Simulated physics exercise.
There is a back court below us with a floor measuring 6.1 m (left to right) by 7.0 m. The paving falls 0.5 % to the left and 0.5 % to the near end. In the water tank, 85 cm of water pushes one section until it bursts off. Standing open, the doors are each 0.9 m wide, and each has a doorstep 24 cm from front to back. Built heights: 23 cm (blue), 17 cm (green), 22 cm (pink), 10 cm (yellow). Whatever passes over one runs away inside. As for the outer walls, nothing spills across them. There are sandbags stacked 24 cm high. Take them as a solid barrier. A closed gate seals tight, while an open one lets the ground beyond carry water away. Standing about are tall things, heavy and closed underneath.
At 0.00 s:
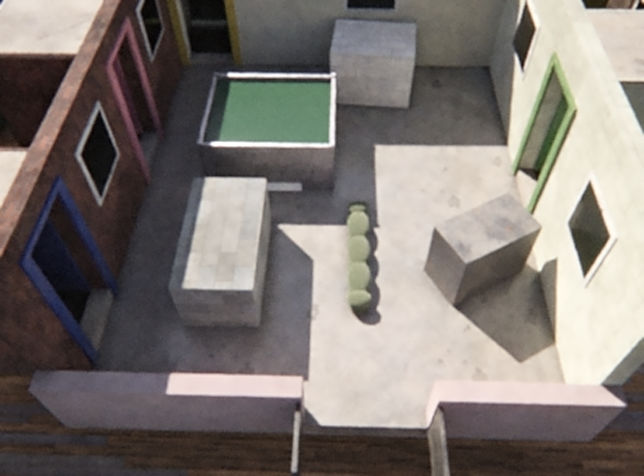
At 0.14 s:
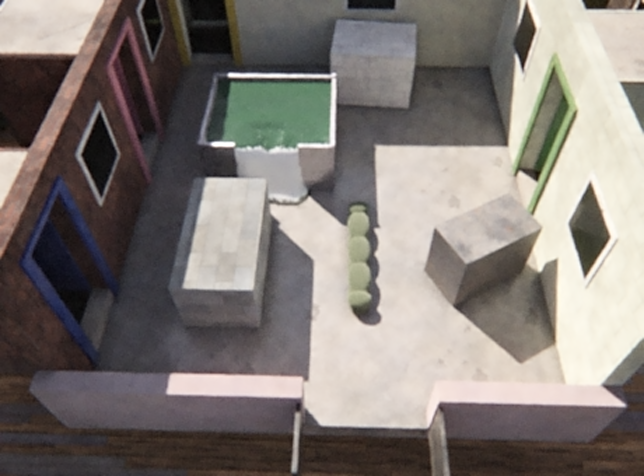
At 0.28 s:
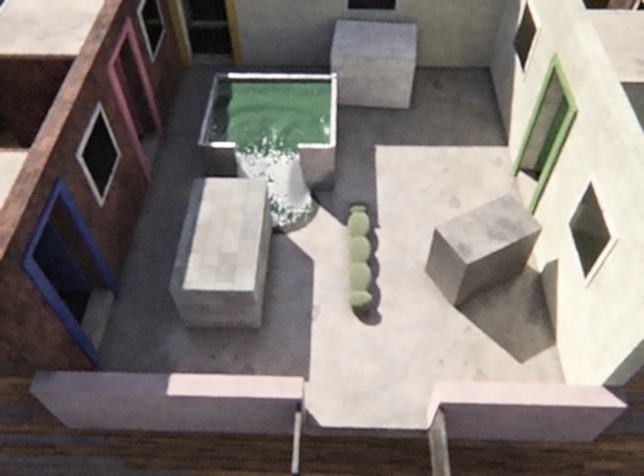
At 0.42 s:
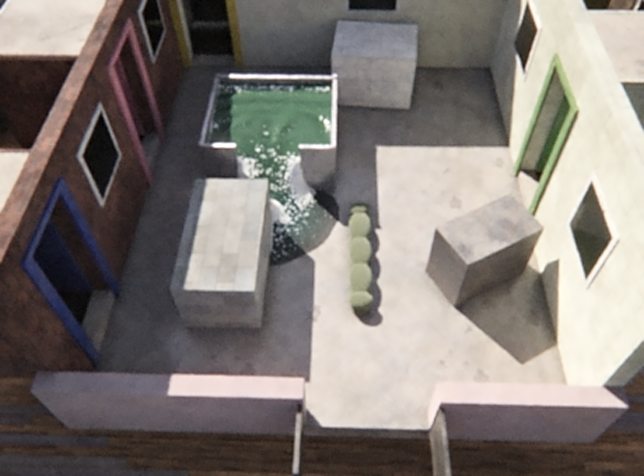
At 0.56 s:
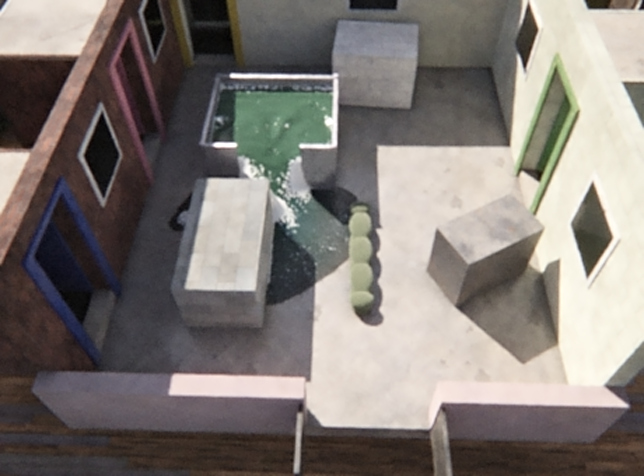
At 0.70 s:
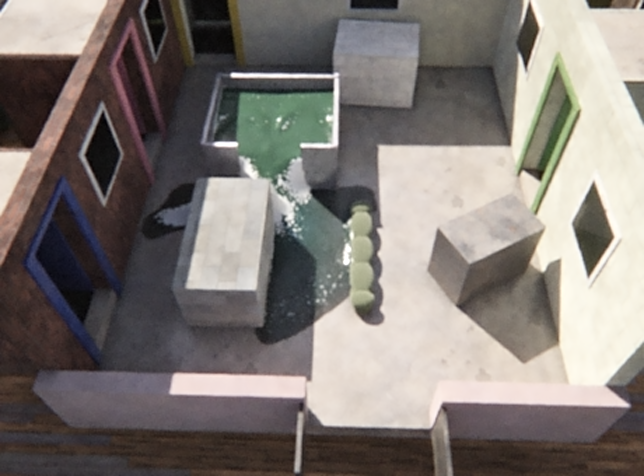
Green water bursts through the near side of a raised, white-rimmed tank at the back left of a walled grey court, seen from high above by a still camera. A pale block stands in front of the tank, with a row of rounded green shapes to its right, another block beyond, and blue, pink, yellow and green doorways around. The water pours out foaming, then spreads toward the viewer and leftward behind the pale block, darkening the floor.
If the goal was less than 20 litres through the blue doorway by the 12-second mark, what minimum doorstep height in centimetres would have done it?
A doorstep of about 13.5 cm would have done it.
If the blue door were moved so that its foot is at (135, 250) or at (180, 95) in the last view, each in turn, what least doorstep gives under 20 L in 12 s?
You'd want about 15 cm there first, then about 9.0 cm.
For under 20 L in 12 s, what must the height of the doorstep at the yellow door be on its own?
Yellow door, minimum about 13.0 cm.
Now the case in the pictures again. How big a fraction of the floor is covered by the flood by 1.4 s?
Approximately 25 %.
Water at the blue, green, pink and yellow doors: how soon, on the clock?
Arrives: Blue 1.4 s / green 4.5 s / pink 1.2 s / yellow 2.2 s.
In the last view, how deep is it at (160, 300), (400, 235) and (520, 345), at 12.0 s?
First 6, then 1, then 3 cm.
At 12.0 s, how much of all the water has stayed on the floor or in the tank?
Roughly 66 per cent of the water.
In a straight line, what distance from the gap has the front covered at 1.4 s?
Near 4.2 m, more or less.
After 1.4 s water covers 25 % of the floor, deepest (60 cm) near (267, 216); 2 cm at the blue door, 0 litres in over its 23 cm doorstep.
After 3.0 s water covers 55 % of the floor, deepest (36 cm) near (256, 216); 4 cm at the blue door, 0 litres in over its 23 cm doorstep.
After 12.0 s water covers 90 % of the floor, deepest (12 cm) near (319, 112); 7 cm at the blue door, 0 litres in over its 23 cm doorstep.
At the blue door as built, the water arrived by 1.4 s and peaked near 20 cm at 4.2 s.
Run again over the same 12 s with other heights there, 41 litres in over 11.5 cm, 7 litres over 16 cm. The limit of 20 litres is kept from about 13.5 cm up.
